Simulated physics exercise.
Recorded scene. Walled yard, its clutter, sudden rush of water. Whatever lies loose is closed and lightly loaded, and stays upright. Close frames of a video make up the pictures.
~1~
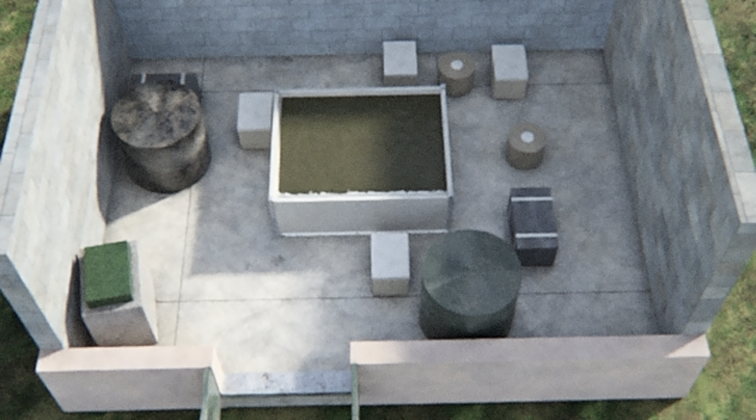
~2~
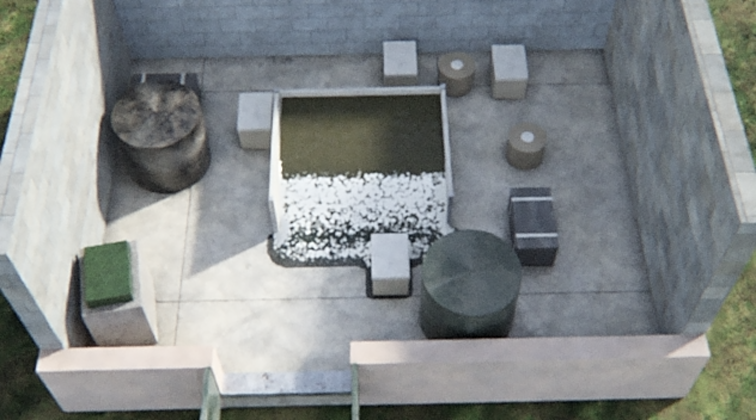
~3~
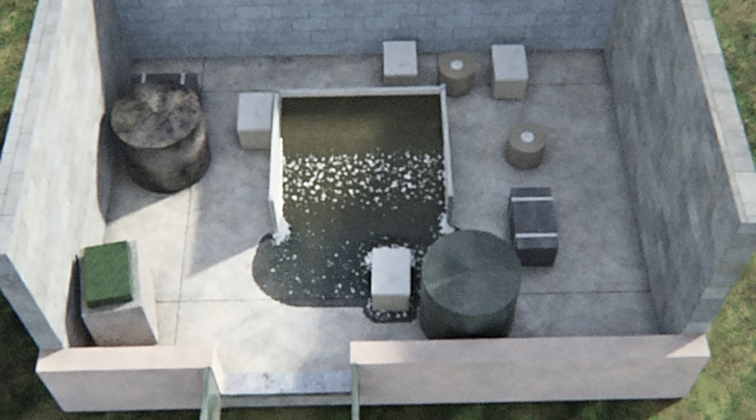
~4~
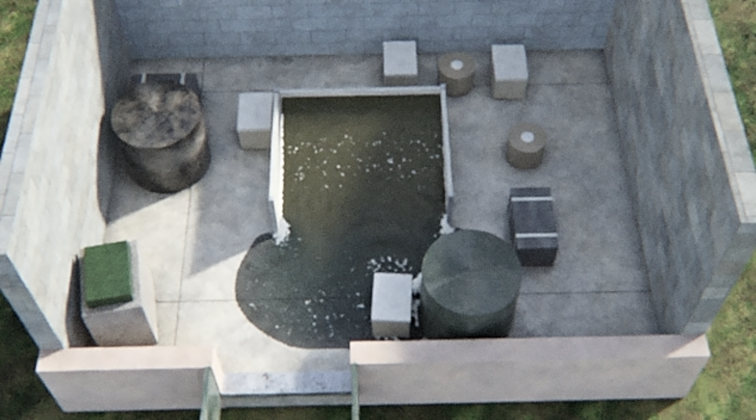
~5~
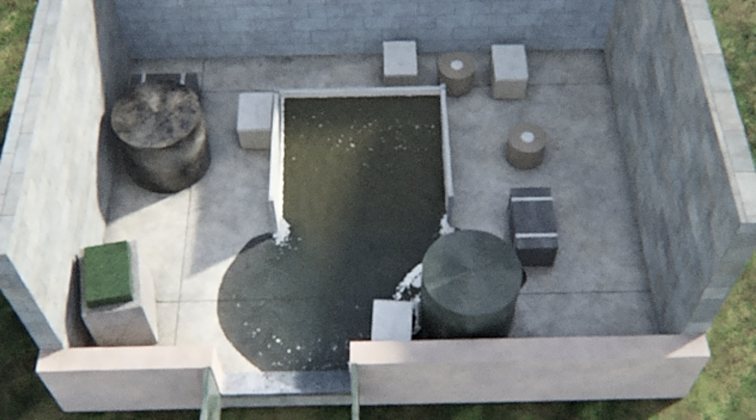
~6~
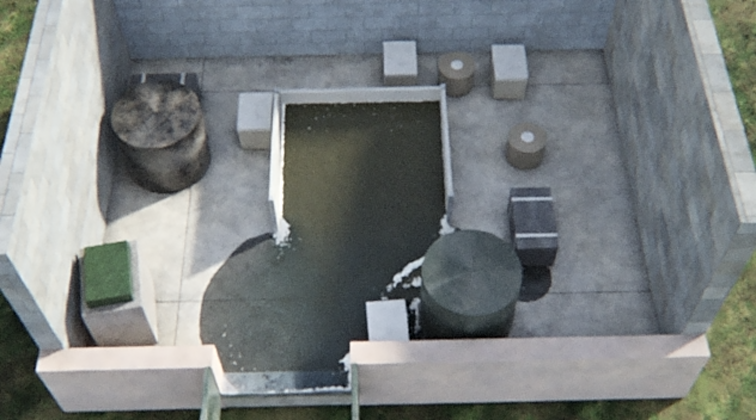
Dark water surging from an opened tank in a walled yard, spreading across the floor and pushing a pale block toward the front wall.
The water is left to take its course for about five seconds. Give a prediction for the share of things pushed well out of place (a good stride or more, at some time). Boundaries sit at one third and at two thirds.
The share is fewer than one third.
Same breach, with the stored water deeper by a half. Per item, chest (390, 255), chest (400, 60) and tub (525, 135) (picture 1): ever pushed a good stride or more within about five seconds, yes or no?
Object 1: Covered it. Object 2: Didn't cover it. Object 3: Didn't cover it.
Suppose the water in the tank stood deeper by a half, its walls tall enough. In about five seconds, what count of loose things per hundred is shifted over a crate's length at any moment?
Share moved: 20 in a hundred.
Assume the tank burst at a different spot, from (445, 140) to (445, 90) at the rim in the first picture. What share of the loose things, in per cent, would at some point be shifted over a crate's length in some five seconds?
I'd guess around 50 percent of them.
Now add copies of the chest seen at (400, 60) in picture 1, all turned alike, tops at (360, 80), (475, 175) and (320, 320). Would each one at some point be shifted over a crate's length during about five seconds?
Item by item: Remains in place, remains in place, goes the distance.
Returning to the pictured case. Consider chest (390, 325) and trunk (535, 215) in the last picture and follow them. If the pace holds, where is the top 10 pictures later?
Estimate: First at (395, 291), second at (601, 182), approximately.
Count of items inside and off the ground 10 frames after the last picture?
The total is 1.
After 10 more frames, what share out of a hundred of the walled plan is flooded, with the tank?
I'd put it at some 50 per cent.
A moment on, 1 of 8 are well off their spots; 1 afloat.
Next, 2 of 8 are well off their spots; 1 afloat.
Later, 1 of 8 are well off their spots; 1 afloat.
In the end, 2 of 8 are well off their spots, and 2 have been at some point; 1 afloat.
